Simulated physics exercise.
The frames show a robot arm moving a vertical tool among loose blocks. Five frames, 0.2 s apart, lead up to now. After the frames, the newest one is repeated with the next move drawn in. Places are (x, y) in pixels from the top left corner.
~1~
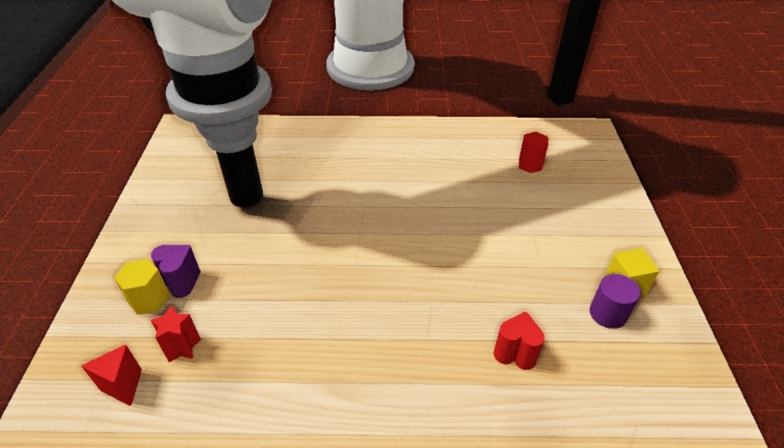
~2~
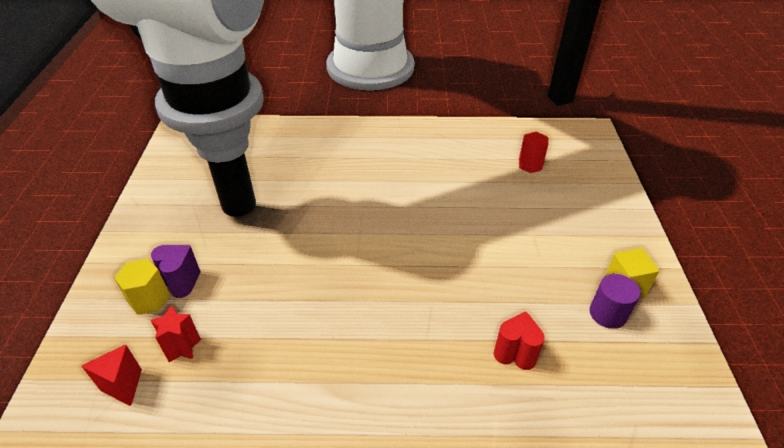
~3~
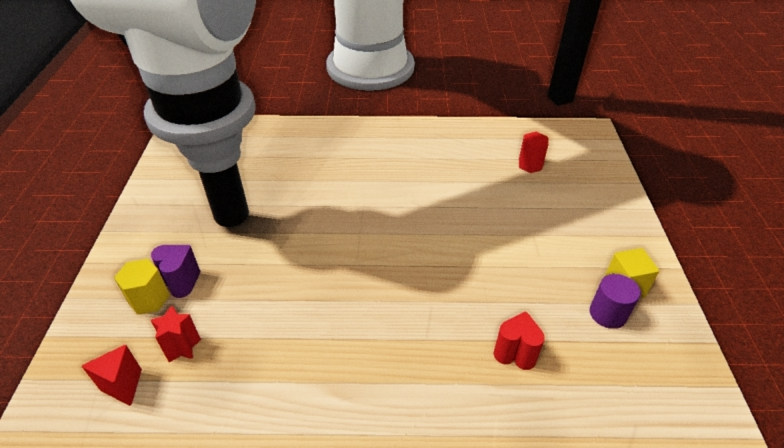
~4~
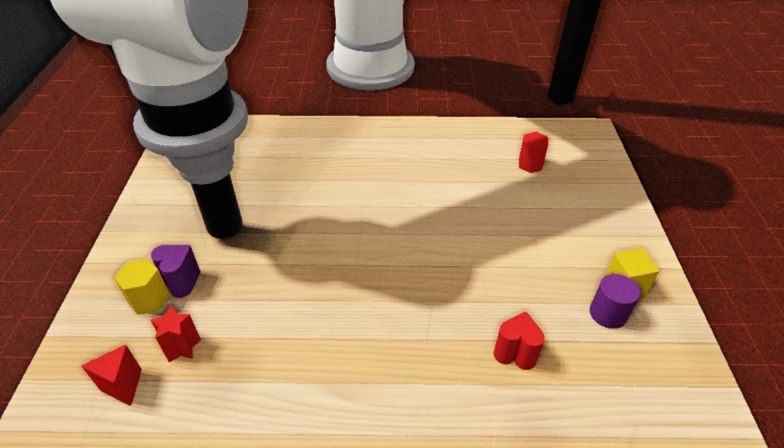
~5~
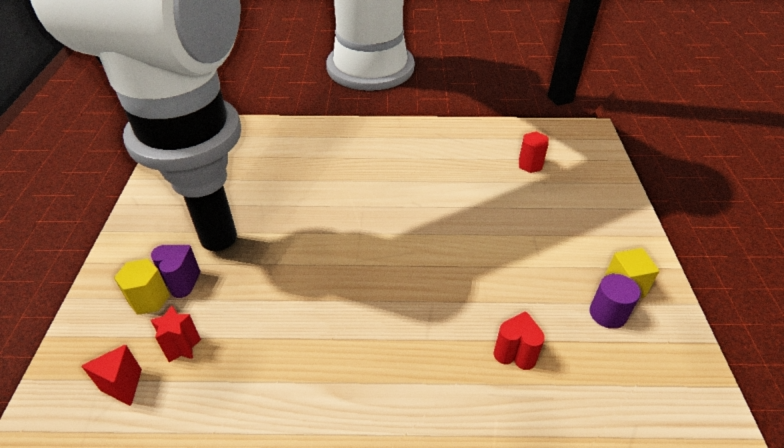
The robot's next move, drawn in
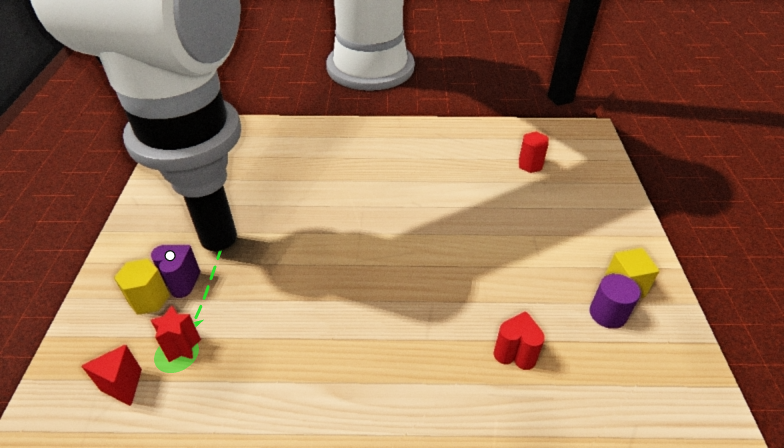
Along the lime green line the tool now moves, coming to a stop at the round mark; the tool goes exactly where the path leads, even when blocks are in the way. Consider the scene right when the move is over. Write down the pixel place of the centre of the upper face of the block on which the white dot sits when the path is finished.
Located at (144, 295).
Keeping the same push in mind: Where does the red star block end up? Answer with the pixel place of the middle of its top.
Answer: (145, 361).
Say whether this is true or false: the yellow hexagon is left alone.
My answer: False.
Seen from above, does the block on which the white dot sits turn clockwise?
Yes, that is what happens.
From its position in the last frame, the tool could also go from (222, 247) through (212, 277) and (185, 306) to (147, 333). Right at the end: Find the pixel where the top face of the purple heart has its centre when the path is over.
I'd say the purple heart ends with its top centre at (94, 307).
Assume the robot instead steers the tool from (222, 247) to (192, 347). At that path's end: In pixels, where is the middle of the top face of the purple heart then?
I'd expect the centre of its top face to be at (152, 290).
Path on the board, from (222, 247) through (211, 279) and (197, 314) to (177, 354); the dot is on the purple heart.
On the path given first. One third of the way, tool (208, 272); yellow hexagon (124, 278), turned 25° clockwise; purple heart (160, 270), turned 20° clockwise.
Two thirds of the way, tool (194, 308); yellow hexagon (115, 280), turned 45° clockwise; purple heart (148, 290), turned 80° clockwise.
At the end, tool (173, 347); red three-sided block in place; yellow hexagon (115, 280), turned 45° clockwise; red star block (145, 361), turned 15° anticlockwise; purple heart (144, 295), turned 100° clockwise.
